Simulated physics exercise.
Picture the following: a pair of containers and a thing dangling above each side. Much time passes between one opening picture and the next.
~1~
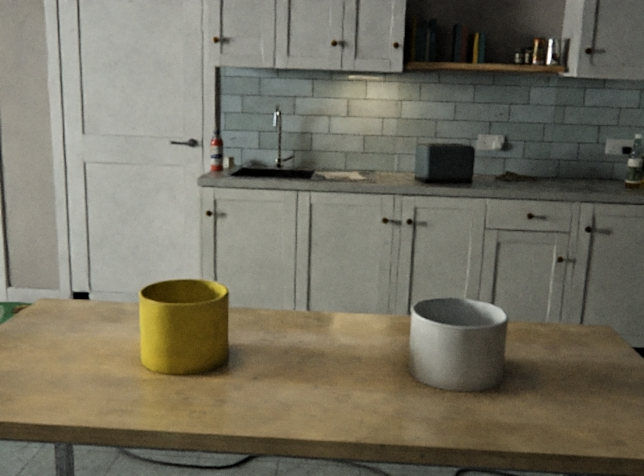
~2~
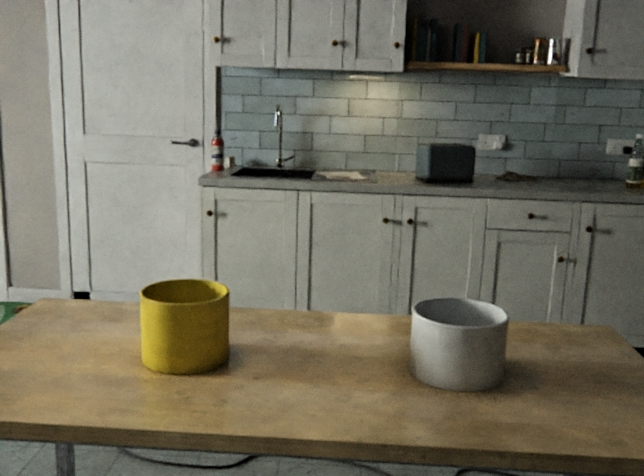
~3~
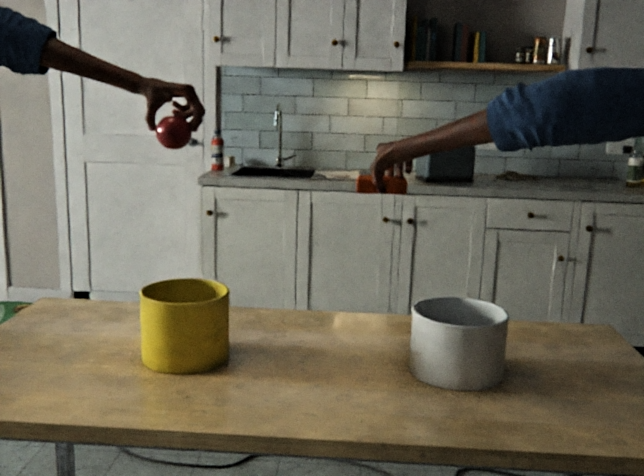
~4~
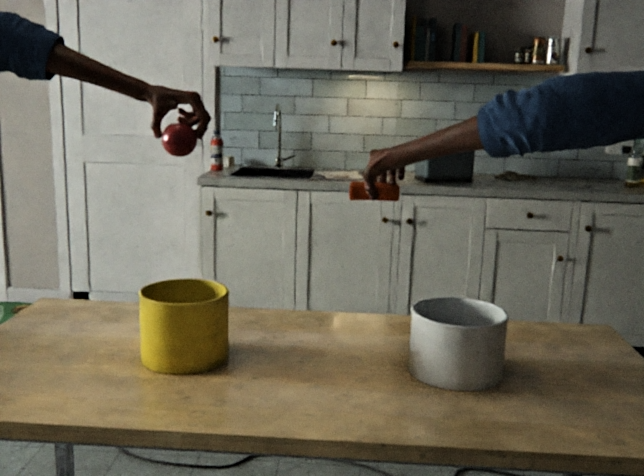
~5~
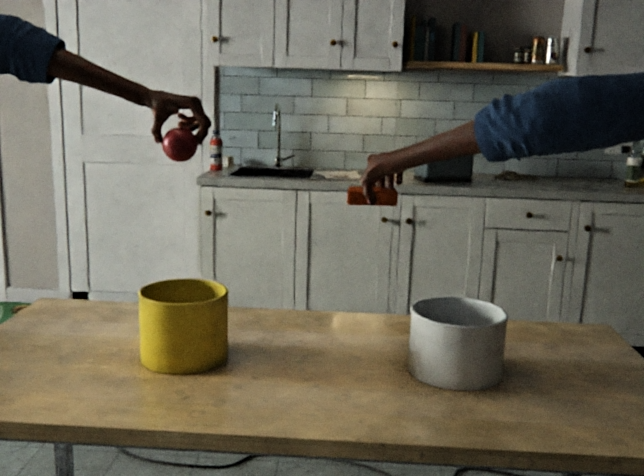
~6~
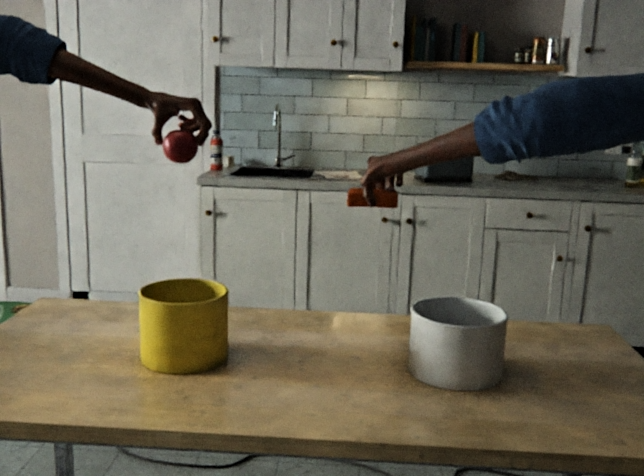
Two arms in blue sleeves, seen from a fixed, level view across a wooden table in a kitchen with pale cabinets and grey-blue tiles, come in from the left and right. The left hand holds a red apple above and near a yellow bin, while the right holds an orange sponge left of a pale grey bucket. After the empty opening, both hands shift slightly, then stay nearly still.
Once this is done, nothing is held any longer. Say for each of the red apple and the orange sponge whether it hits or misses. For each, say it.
As I see it, red apple: Inside; orange sponge: Outside.
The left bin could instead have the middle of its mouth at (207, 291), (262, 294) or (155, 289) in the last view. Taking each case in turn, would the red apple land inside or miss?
As it turns out, it enters the mouth the first time, does not get in the next time and enters the mouth the last time.
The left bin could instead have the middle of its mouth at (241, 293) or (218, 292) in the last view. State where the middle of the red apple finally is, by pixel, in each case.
Resting pixels, in order: About (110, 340), about (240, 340).
Then, 0.16 s after the last picture, red apple moved about its own width near (181, 179); orange sponge moved about its own width near (371, 230).
Then, 0.24 s after the last picture, red apple falling near (182, 236); orange sponge falling near (368, 287).
Then, 0.32 s after the last picture, red apple falling near (183, 318); orange sponge down below near (365, 361).
At rest, the red apple is caught, near (183, 338); the orange sponge falls beside it, near (365, 360).
